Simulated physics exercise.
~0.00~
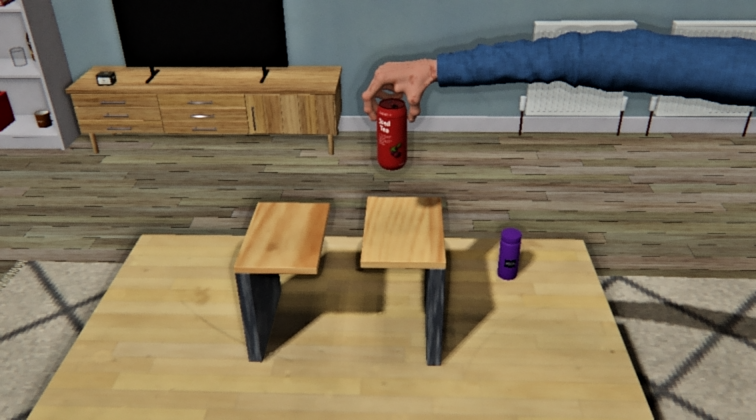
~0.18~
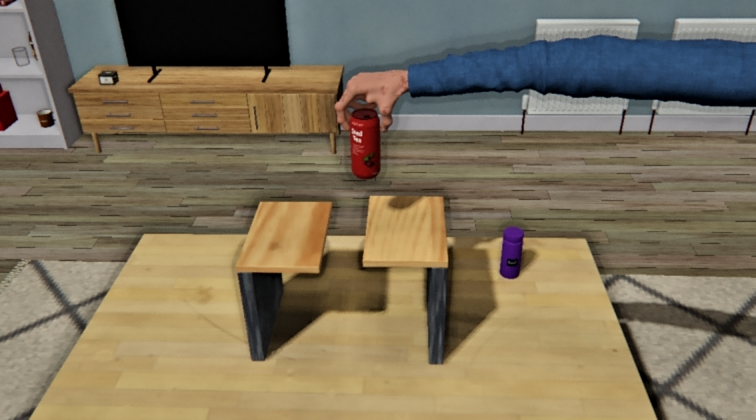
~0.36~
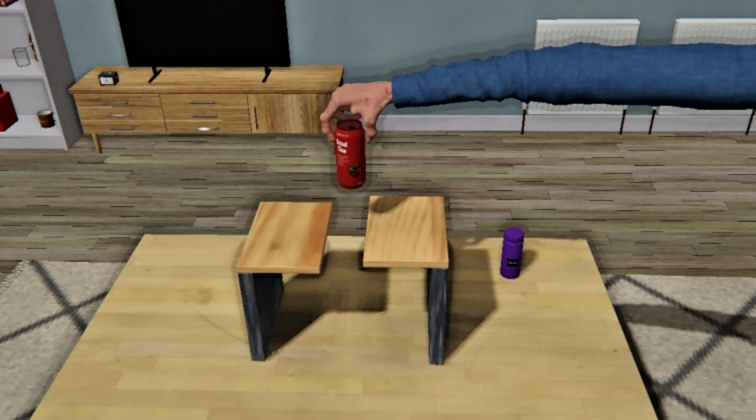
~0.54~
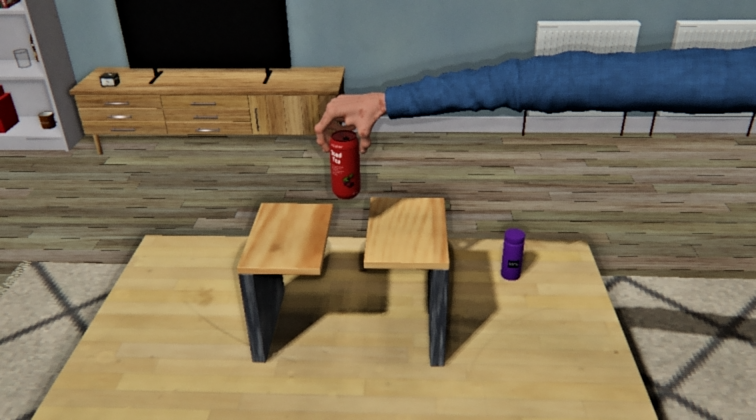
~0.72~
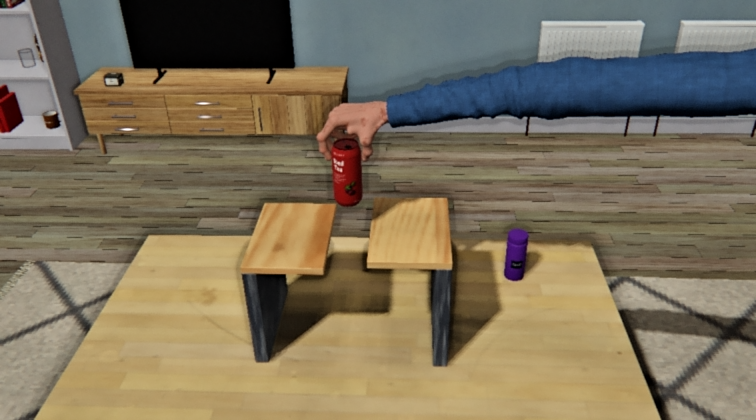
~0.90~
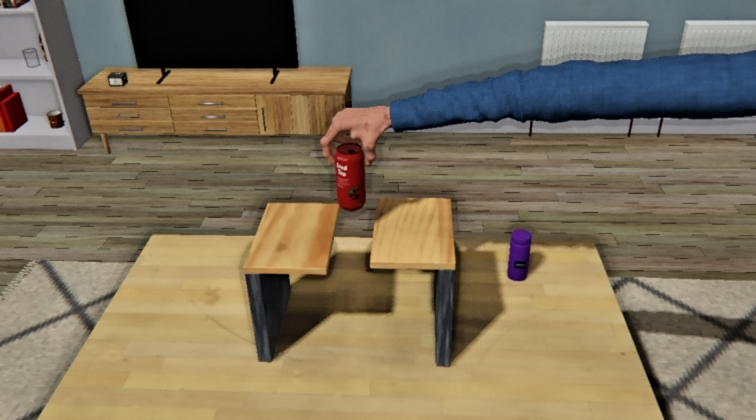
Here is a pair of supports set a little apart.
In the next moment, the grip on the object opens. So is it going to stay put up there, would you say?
No, the gap lets it pass.
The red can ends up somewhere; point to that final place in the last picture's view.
Looks like it settles somewhere around (357, 304).
Around 1.10 s, red can displaced about its own width near (352, 199).
Around 1.20 s, red can displaced well along near (355, 260).
Around 1.30 s, red can displaced well along near (357, 303).
Finally (1.9 s), moved from the start, red can; purple shaker still in place. Final places as the last picture's camera would see them, red can near (357, 304). The can drops through.
